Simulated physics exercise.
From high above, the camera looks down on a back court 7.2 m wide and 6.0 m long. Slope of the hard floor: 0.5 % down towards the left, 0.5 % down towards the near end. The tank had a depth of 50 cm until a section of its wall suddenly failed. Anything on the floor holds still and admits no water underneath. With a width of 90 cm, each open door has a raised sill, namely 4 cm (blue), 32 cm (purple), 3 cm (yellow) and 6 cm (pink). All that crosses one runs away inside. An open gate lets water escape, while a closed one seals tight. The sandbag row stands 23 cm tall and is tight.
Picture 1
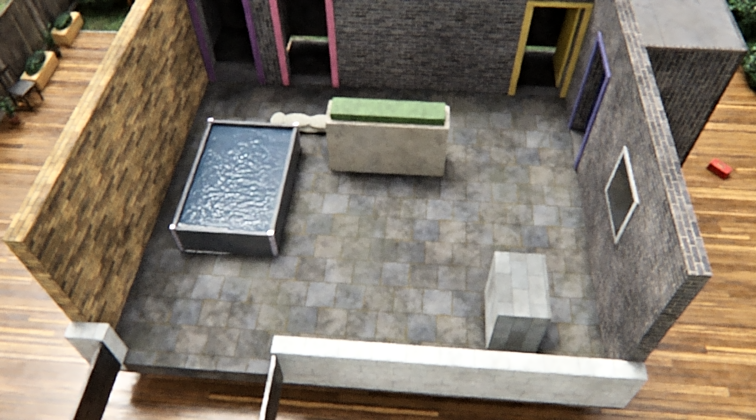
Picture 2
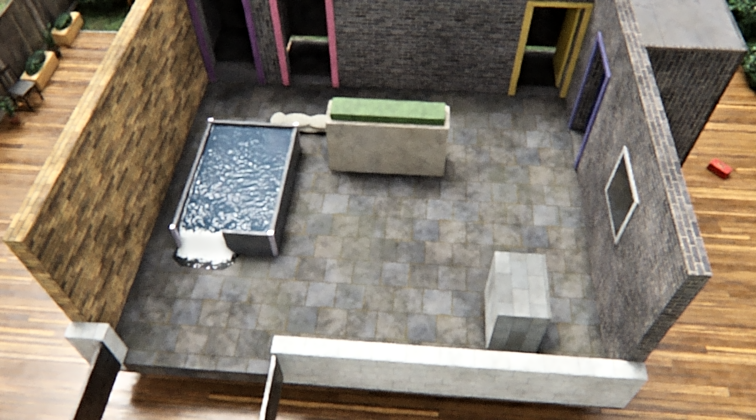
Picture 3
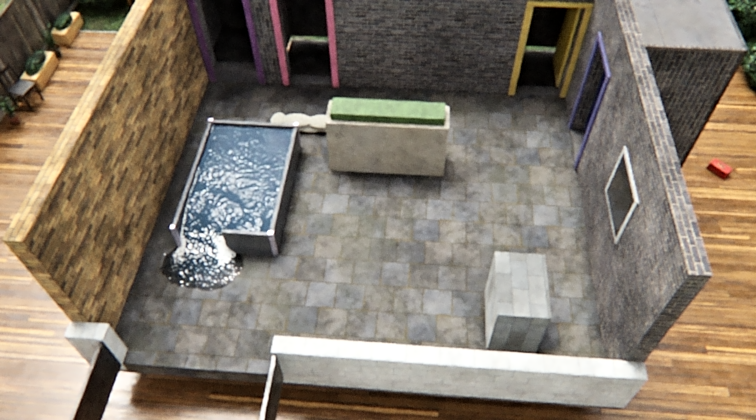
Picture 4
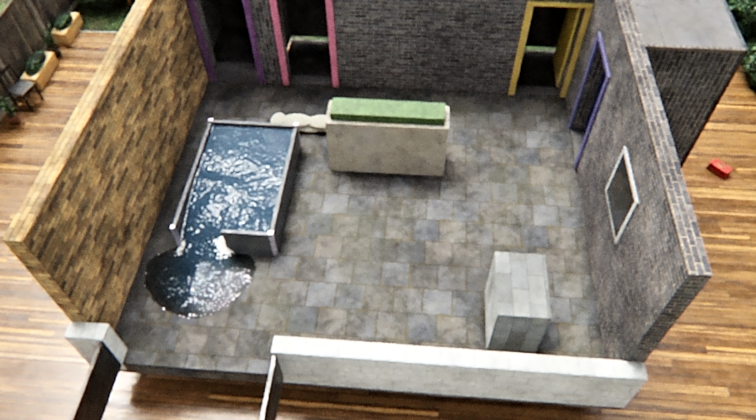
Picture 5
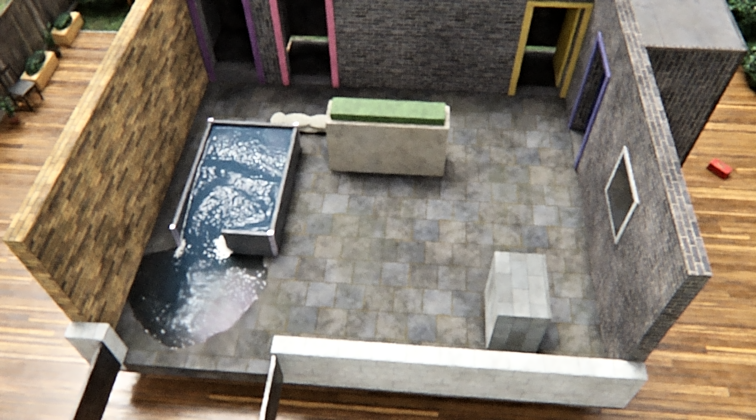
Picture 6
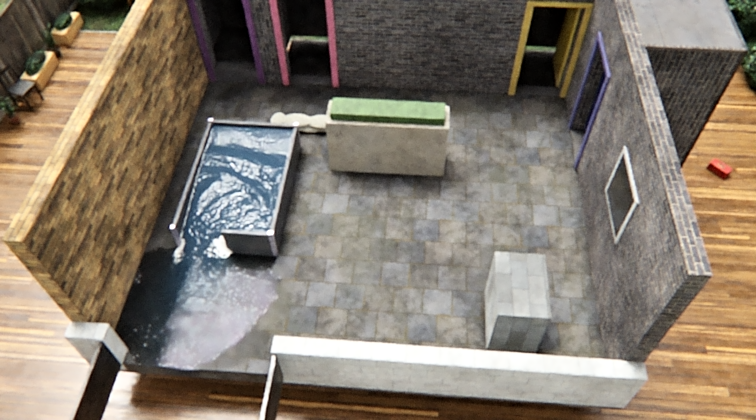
Water in a raised tank lay still, then poured out through a gap at its near left corner and spread across the grey stone floor toward the front of the walled court in a widening dark pool.
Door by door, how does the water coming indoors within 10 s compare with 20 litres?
The blue door lets in no more than that; the purple door lets in no more than that; the yellow door lets in no more than that; the pink door lets in no more than that.
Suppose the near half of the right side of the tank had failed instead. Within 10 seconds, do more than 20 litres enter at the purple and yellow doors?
Compared with that limit, purple falls short while yellow goes higher.
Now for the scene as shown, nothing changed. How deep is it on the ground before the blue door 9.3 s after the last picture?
Around 0.0 cm deep.
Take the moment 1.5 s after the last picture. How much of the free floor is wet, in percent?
Roughly 10 percent.
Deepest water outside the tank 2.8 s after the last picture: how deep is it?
I'd put it at close to 18 cm.
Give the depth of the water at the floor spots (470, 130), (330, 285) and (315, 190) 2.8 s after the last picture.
0, 0 and 0 cm.
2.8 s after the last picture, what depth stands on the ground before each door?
Door by door, in cm: Blue reads 0, purple reads 0, yellow reads 0, pink reads 0.
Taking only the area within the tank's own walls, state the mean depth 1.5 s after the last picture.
Roughly 32 centimetres.
Then, 0.7 s after the last picture water covers 10 % of the floor and is deepest (34 cm) near (109, 346); blue door not reached, purple door not reached, yellow door not reached, pink door not reached.
Then, 1.5 s after the last picture water covers 10 % of the floor and is deepest (27 cm) near (125, 336); blue door not reached, purple door not reached, yellow door not reached, pink door not reached.
Then, 2.8 s after the last picture water covers 15 % of the floor and is deepest (18 cm) near (109, 346); blue door not reached, purple door not reached, yellow door not reached, pink door not reached.
Then, 5.3 s after the last picture water covers 15 % of the floor and is deepest (12 cm) near (109, 346); blue door not reached, purple door not reached, yellow door not reached, pink door not reached.
Then, 9.3 s after the last picture water covers 15 % of the floor and is deepest (8 cm) near (109, 346); blue door not reached, purple door 2 cm at the sill, 0 L in, yellow door not reached, pink door not reached.
